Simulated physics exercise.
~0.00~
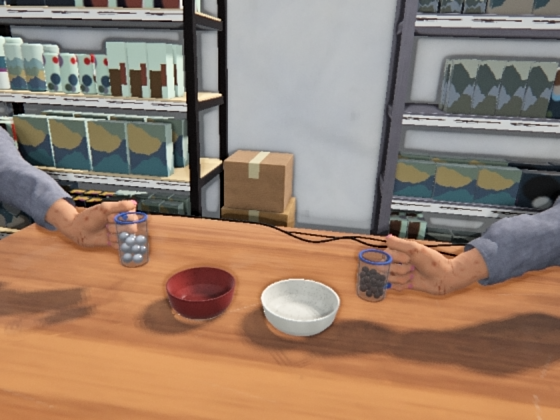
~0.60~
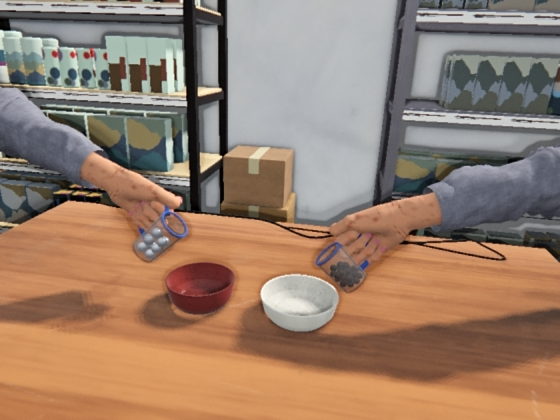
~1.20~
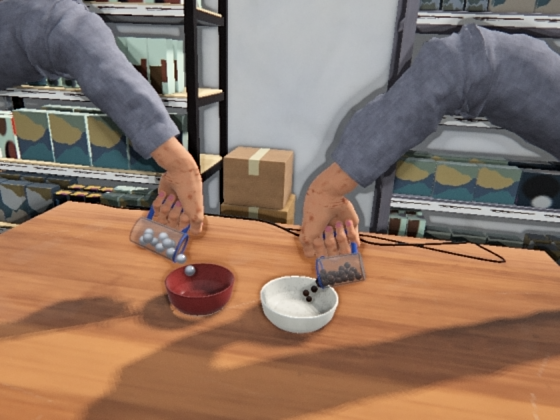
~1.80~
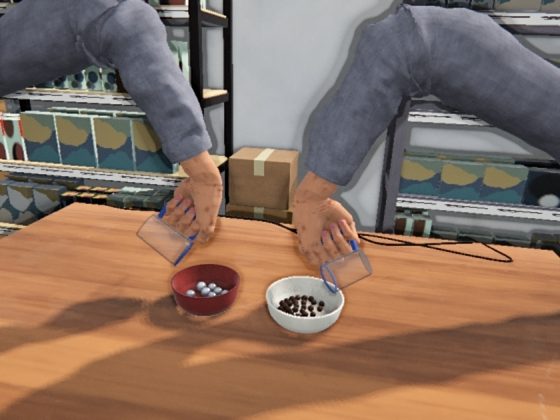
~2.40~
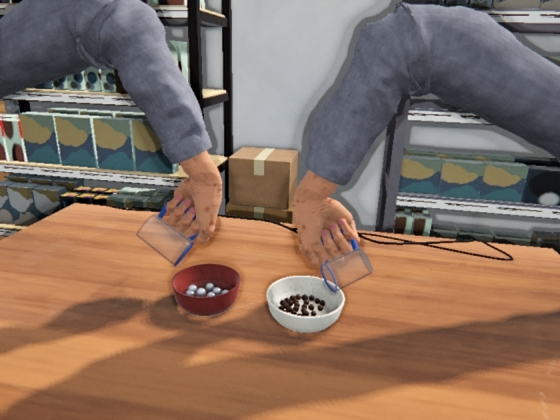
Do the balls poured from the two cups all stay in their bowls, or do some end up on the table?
They all stay in. The pale balls end up in the red bowl and the dark ones in the white bowl, with none on the table.
